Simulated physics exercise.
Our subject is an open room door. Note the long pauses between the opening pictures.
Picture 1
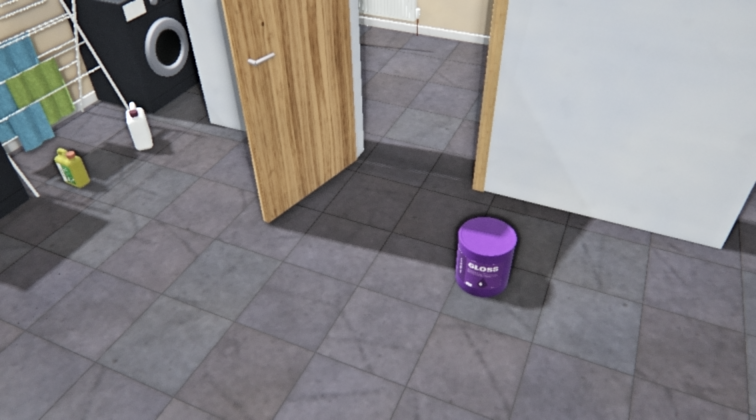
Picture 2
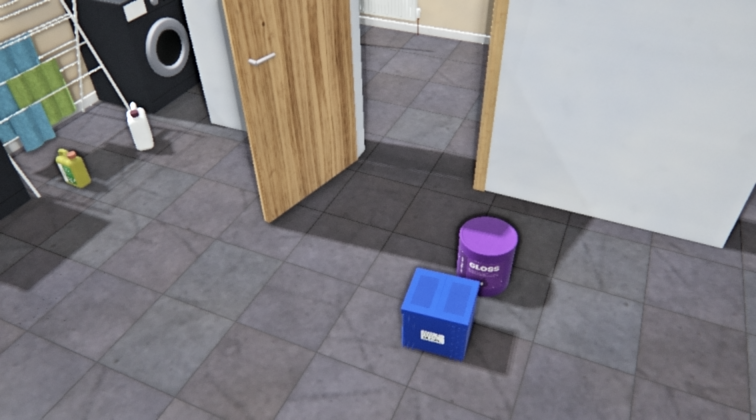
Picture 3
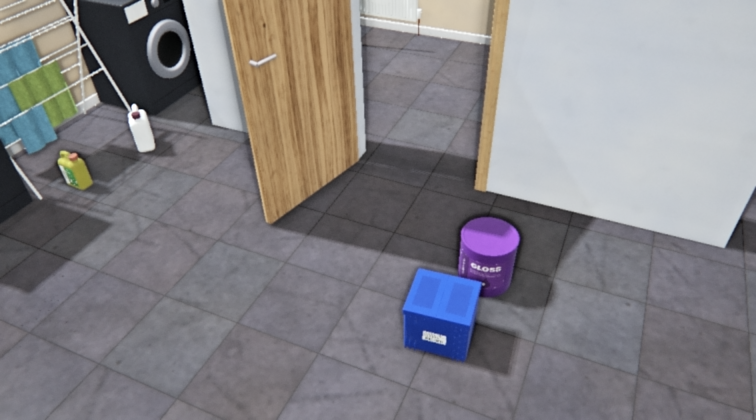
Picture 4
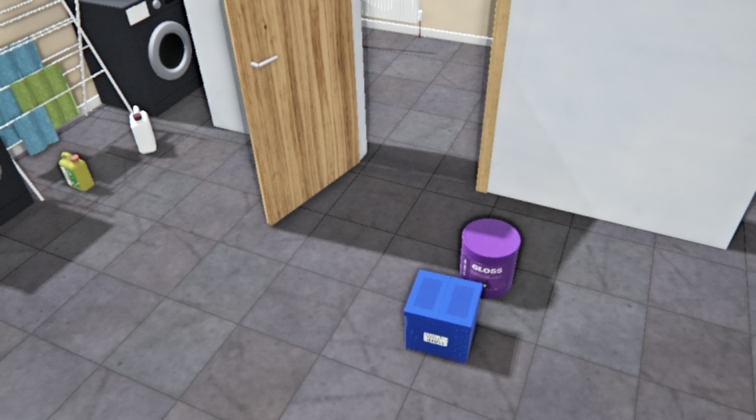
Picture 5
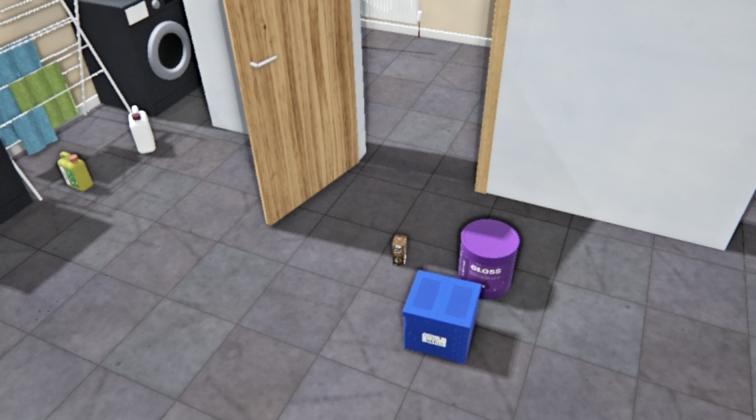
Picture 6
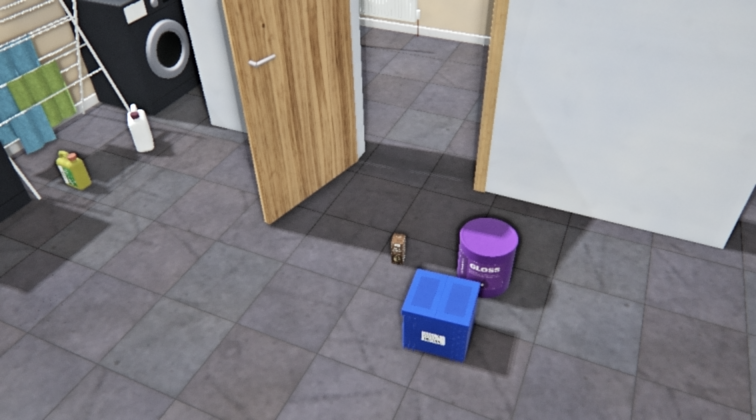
The wooden room door stays wide open and still throughout, with a purple pail on the grey tiled floor to its right. A blue tote appears in front of the pail, and later a small brown carton appears to the left of the pail, behind the tote; nothing else visibly changes.
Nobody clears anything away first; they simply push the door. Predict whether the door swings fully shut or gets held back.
Looks like the door swings all the way to the frame.
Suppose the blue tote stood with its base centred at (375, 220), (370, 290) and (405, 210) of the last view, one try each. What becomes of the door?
In the first case it is blocked; in the second case it reaches the frame; in the third case it is blocked.
Then, 0.60 s past the last view, door 86° open.
Then, 1.10 s past the last view, door 59° open.
Then, 1.50 s past the last view, door 36° open.
Then, 1.90 s past the last view, door 12° open.
Finally, door 0° open; all 3 still in place. Final places as the last picture's camera would see them, brown carton near (398, 249).
